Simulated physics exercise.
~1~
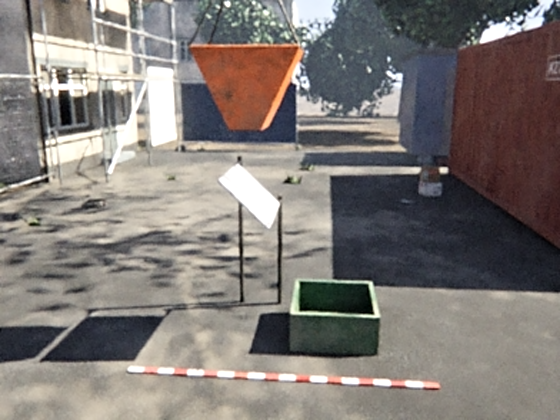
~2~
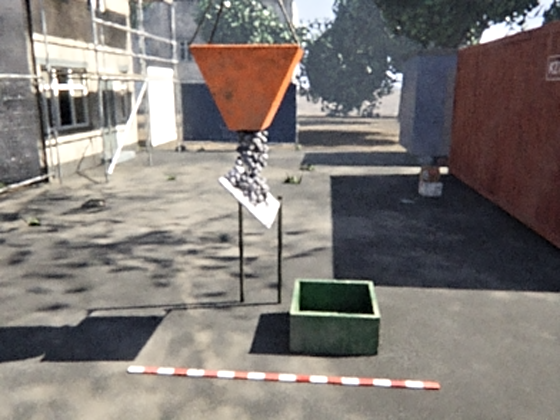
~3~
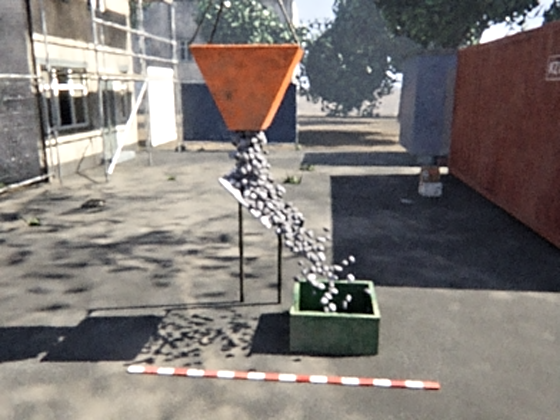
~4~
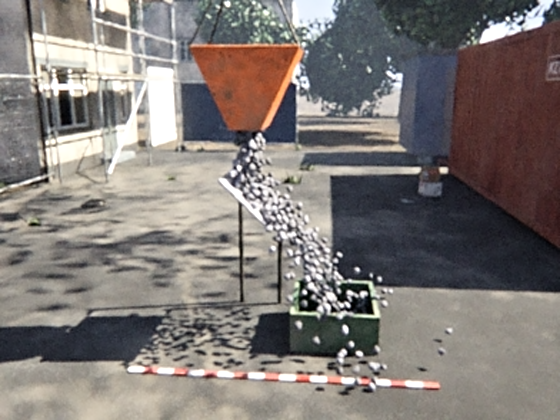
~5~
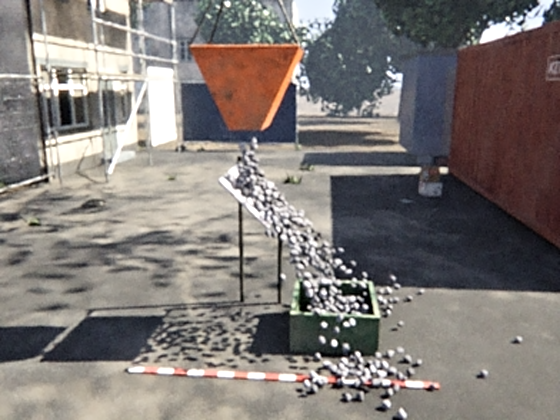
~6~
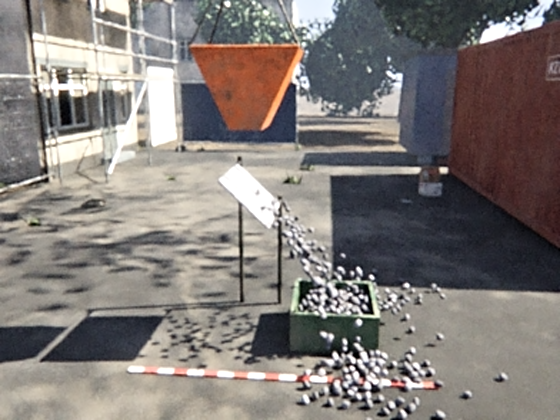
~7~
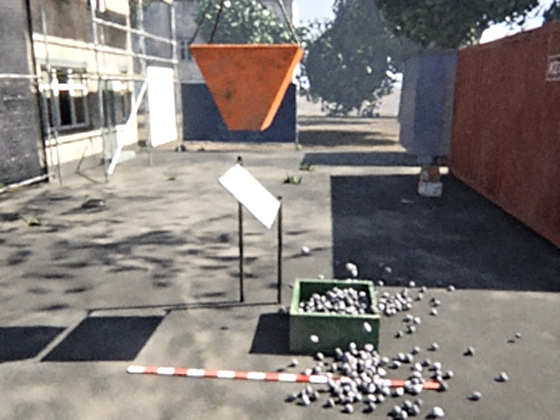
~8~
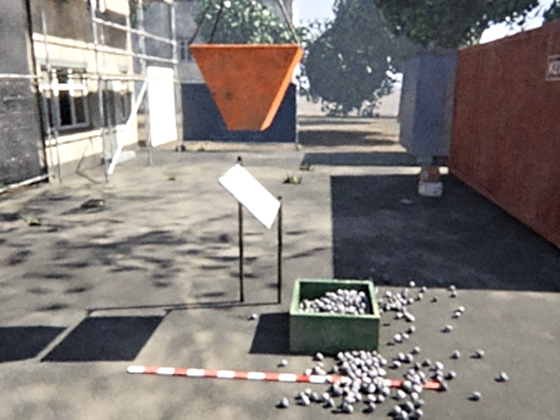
In a paved yard, stones drop from an orange skip, slide into a bin, and partly spill.
